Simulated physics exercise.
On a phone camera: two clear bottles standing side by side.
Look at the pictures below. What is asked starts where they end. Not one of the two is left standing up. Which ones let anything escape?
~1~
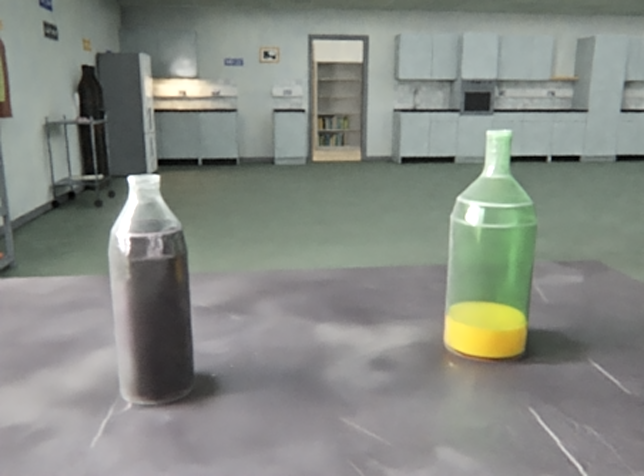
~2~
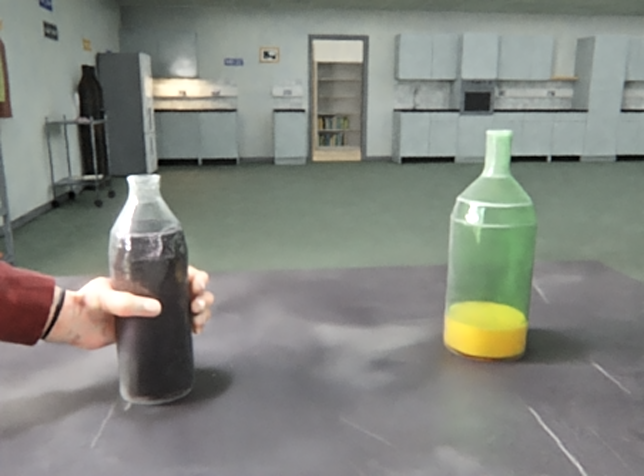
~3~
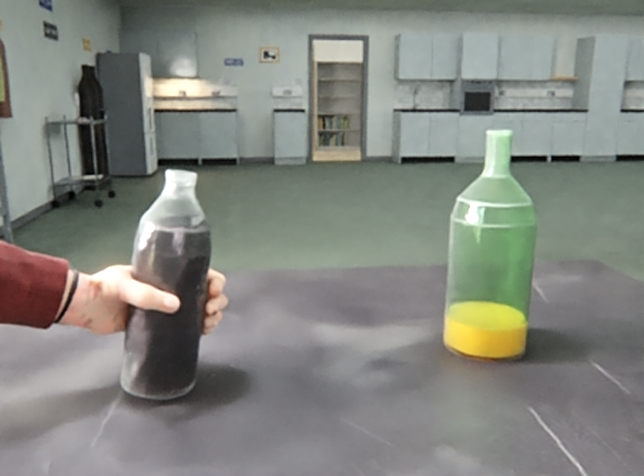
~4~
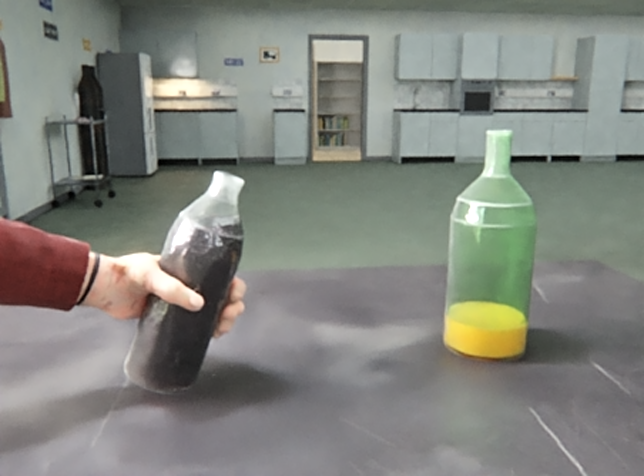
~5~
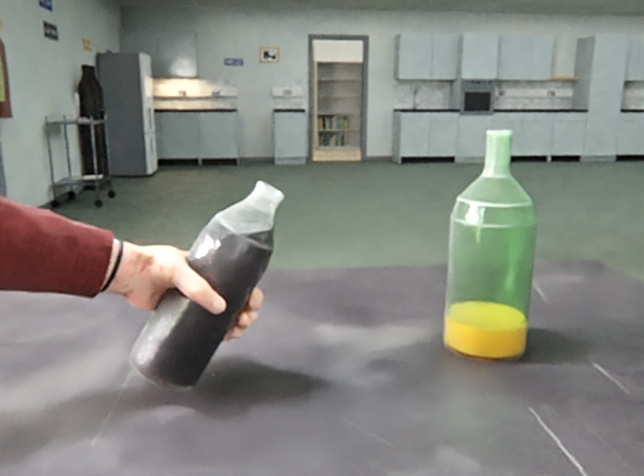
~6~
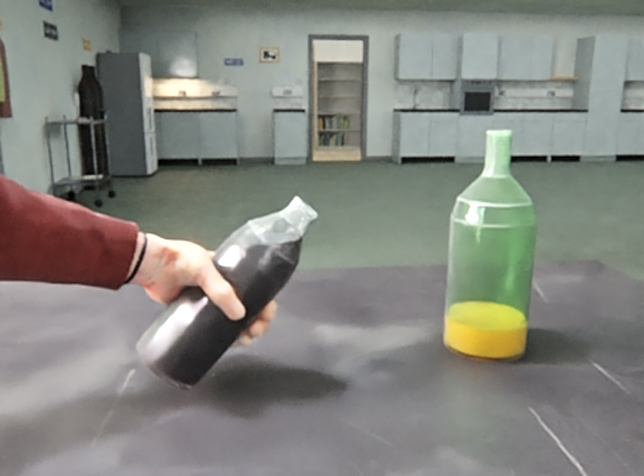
Left bottle: Something escapes; right bottle: Nothing escapes.
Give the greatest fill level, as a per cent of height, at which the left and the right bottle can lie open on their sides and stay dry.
Roughly 26 percent, then 26 percent.
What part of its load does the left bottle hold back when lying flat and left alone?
Around 35 percent.
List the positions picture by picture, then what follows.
The first picture shows both stand upright; left bottle (152, 283) about three quarters full, open; right bottle (492, 240) nearly empty, open.
The second picture shows a hand takes the left bottle; left bottle about three quarters full, surface at (148, 226); right bottle nearly empty, surface at (486, 316).
The third picture shows the left bottle tips; left bottle (170, 278) about three quarters full; right bottle (492, 240) nearly empty.
The fourth picture shows the left bottle tips; left bottle (195, 276) tipped 20°; right bottle nearly empty, surface at (486, 316).
The fifth picture shows the left bottle tips; left bottle (218, 278) tipped 30°; right bottle (492, 240) nearly empty.
The sixth picture shows the left bottle tips; left bottle (238, 284) tipped 40°, open; right bottle nearly empty, surface at (486, 316), open.
Shortly, the left bottle is nearly down; left bottle, it leaks.
Then, the left bottle lies flat; left bottle, it leaks.
At the finish, both lie flat; left bottle, it leaks; right bottle, no leak.
